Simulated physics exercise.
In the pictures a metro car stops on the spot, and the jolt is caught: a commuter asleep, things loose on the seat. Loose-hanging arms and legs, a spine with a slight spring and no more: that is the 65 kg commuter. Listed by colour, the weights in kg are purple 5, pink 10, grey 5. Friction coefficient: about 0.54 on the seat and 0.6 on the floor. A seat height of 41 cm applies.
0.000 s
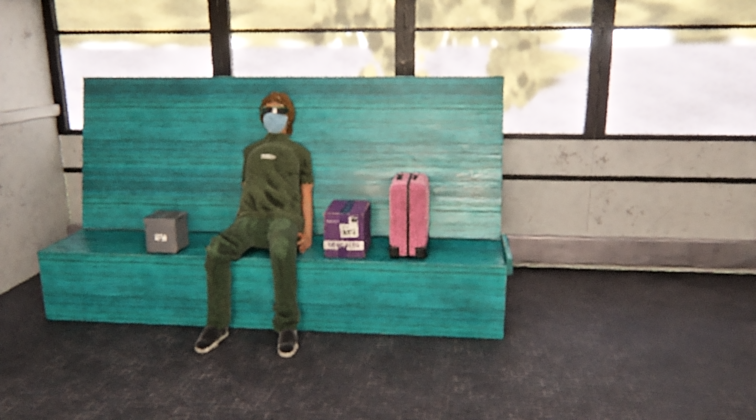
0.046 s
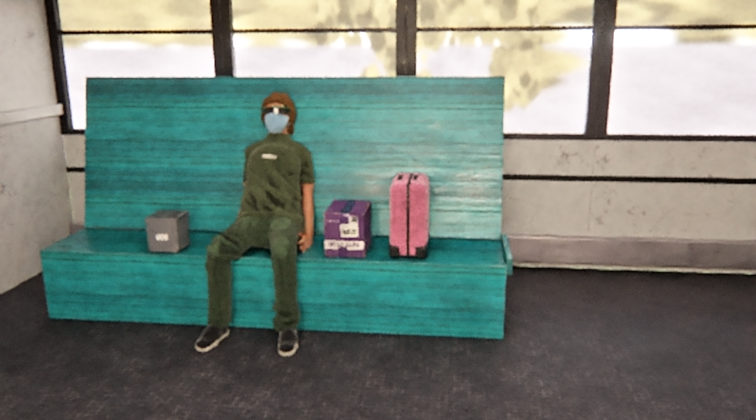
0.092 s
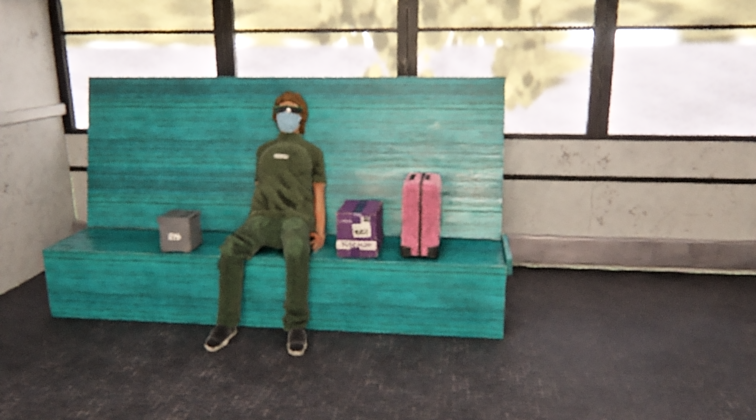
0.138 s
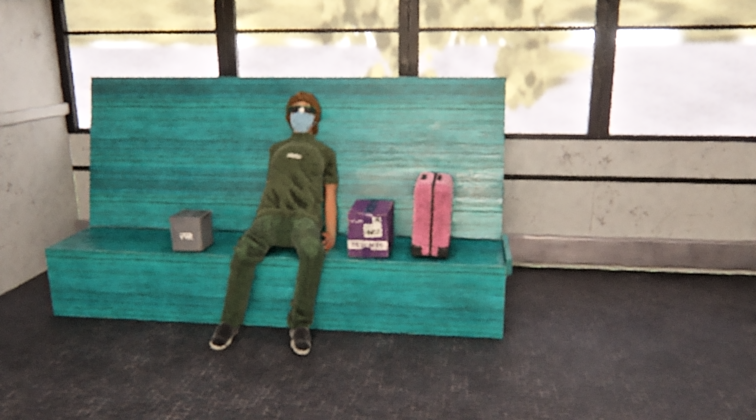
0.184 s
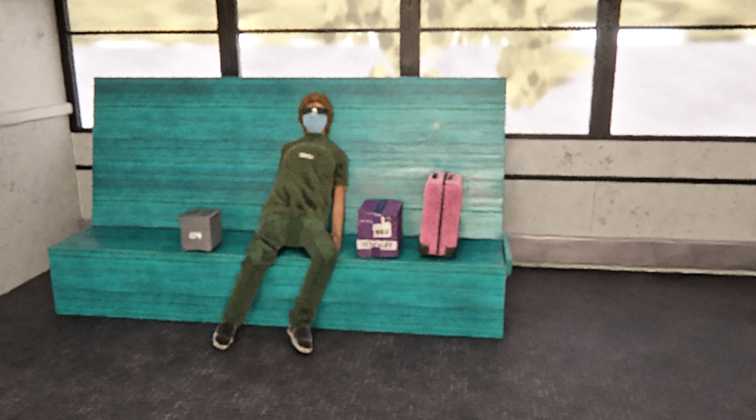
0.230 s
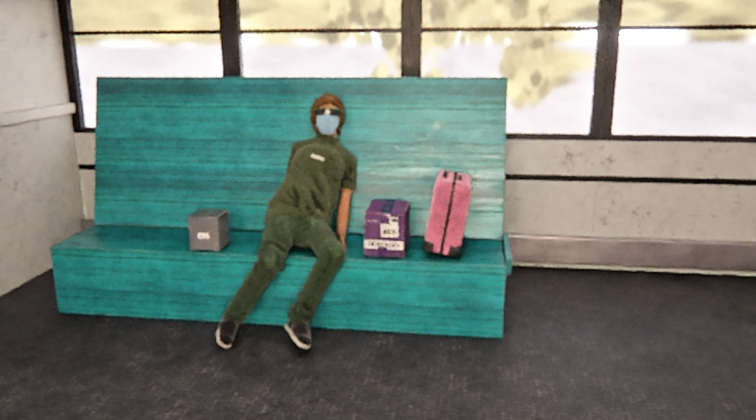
Masked commuter in green slumping on a teal bench, sliding right with a grey box, purple box and pink suitcase, legs trailing.
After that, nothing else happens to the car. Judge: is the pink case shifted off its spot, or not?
Retained.
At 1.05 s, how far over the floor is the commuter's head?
Head height: Approx. 50 cm.
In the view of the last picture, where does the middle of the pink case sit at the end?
Once everything settles, you'd find it around (494, 229).
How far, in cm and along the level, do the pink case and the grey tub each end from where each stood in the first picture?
Distances - pink case 45, grey tub 25.
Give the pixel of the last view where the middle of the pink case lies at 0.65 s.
Look close to (494, 229) and you'll spot it.
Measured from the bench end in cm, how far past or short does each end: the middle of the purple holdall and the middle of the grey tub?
Purple holdall short by 50, grey tub short by 160.
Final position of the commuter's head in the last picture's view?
(417, 222).
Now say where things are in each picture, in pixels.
In the first frame, pink case (410, 214), grey tub (167, 232), commuter's hips (270, 224).
In the second frame, pink case (410, 214), grey tub (169, 231), commuter's hips (271, 224).
In the third frame, pink case (422, 214), grey tub (181, 231), commuter's hips (281, 223).
In the fourth frame, pink case (433, 214), grey tub (192, 231), commuter's hips (288, 222).
In the fifth frame, pink case (442, 213), grey tub (201, 230), commuter's hips (293, 221).
In the sixth frame, pink case (448, 212), grey tub (210, 230), commuter's hips (297, 220). Everything loose set off at about 1.7 m/s.
After 0.40 s the pink case is 23 cm short of the bench end, tilted 30°, near (464, 211) in the last picture's view; the grey tub 162 cm short of the bench end, tilted 0°.
After 0.65 s the pink case is 6 cm short of the bench end, tilted 80°, near (494, 229) in the last picture's view.
After 1.05 s the pink case is 6 cm short of the bench end, tilted 80°, near (494, 228) in the last picture's view; the grey tub 162 cm short of the bench end, tilted 0°.
When all is still (2.0 s), purple holdall stays on; pink case stays on; grey tub stays on; commuter's hips keep to the seat.
